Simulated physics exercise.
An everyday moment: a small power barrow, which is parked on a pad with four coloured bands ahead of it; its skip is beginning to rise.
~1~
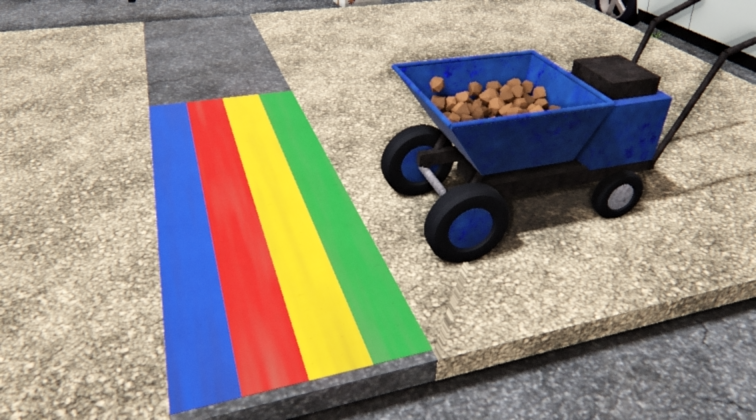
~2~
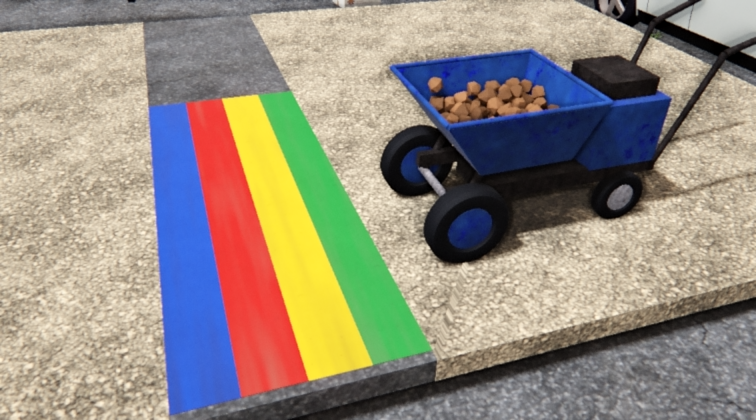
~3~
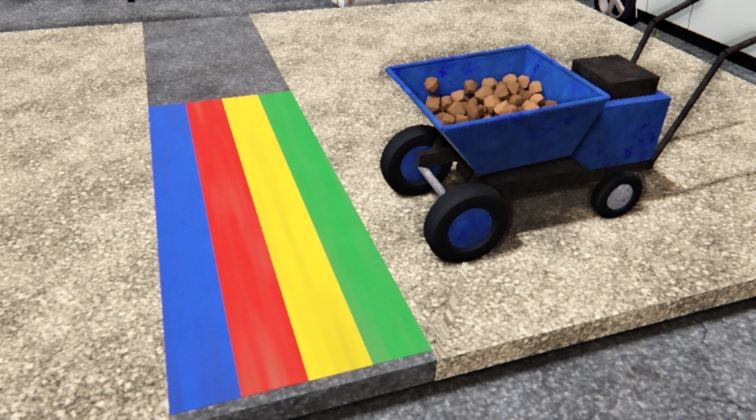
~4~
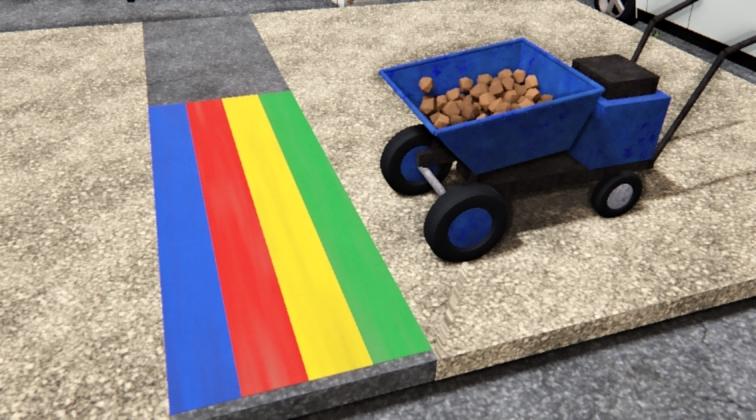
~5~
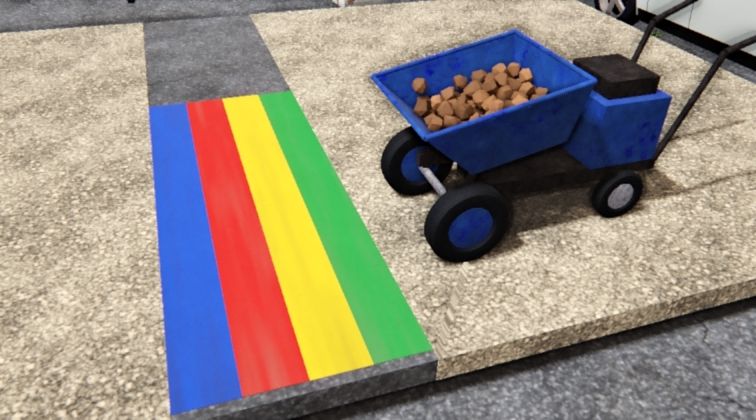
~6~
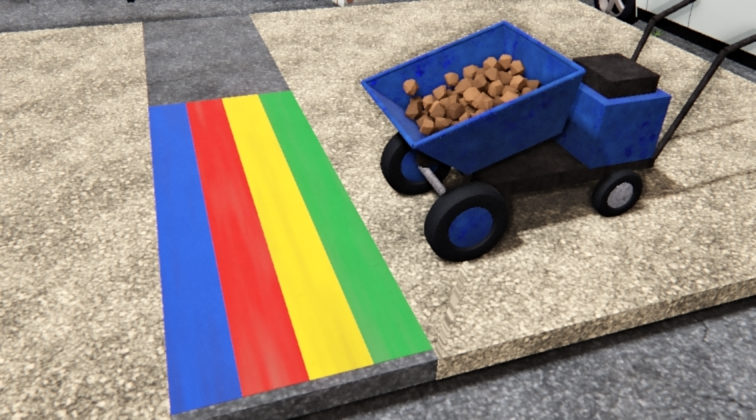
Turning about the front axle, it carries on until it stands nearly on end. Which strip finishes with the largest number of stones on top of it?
The yellow strip.
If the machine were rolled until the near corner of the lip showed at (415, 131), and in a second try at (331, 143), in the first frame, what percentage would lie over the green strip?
The first stop gives 0 per cent; the second gives 0 per cent.
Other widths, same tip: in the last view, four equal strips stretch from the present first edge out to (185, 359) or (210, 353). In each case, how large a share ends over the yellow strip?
I get 40 % for the first one and 40 % for the second.
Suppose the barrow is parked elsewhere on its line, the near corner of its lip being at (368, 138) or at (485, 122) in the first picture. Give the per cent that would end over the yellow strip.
The shares come out close to 0 and 30 per cent, in that order.
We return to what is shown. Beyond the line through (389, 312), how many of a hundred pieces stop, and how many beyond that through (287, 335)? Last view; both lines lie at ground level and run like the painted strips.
Estimate: 80 % and 30 %, respectively.
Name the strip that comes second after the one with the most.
The second place goes to the red one.
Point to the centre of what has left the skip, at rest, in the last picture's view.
Centre at rest, last view: Approx. (289, 243).
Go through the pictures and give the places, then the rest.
The first picture shows lip of the skip at (451, 126), level; top of the load at (497, 107), clay clods; green strip at (380, 309); yellow strip at (323, 322); red strip at (263, 335); blue strip at (199, 349).
The second picture shows lip of the skip at (449, 127), level; top of the load at (496, 106).
The third picture shows lip of the skip at (443, 129), tipped barely; top of the load at (515, 102).
The fourth picture shows lip of the skip at (435, 133), tipped a little; top of the load at (511, 98).
The fifth picture shows lip of the skip at (426, 139), tipped a little; top of the load at (505, 93).
The sixth picture shows lip of the skip at (414, 146), tipped clearly; top of the load at (518, 84); green strip at (380, 308); yellow strip at (324, 321); red strip at (263, 335); blue strip at (200, 349).
Soon, skip tipped steeply; all in the skip.
A while on, skip tipped right over; most in the skip; a stray few over the green strip; a small part over the yellow strip.
Towards the end, skip tipped right over; about a quarter in the skip; a small part over the green strip; about half over the yellow strip; about a quarter over the red strip; a small part over the blue strip; a stray few off the paint.
Finally, skip tipped right over; a small part in the skip; a small part over the green strip; about half over the yellow strip; about a quarter over the red strip; a small part over the blue strip; a stray few off the paint.
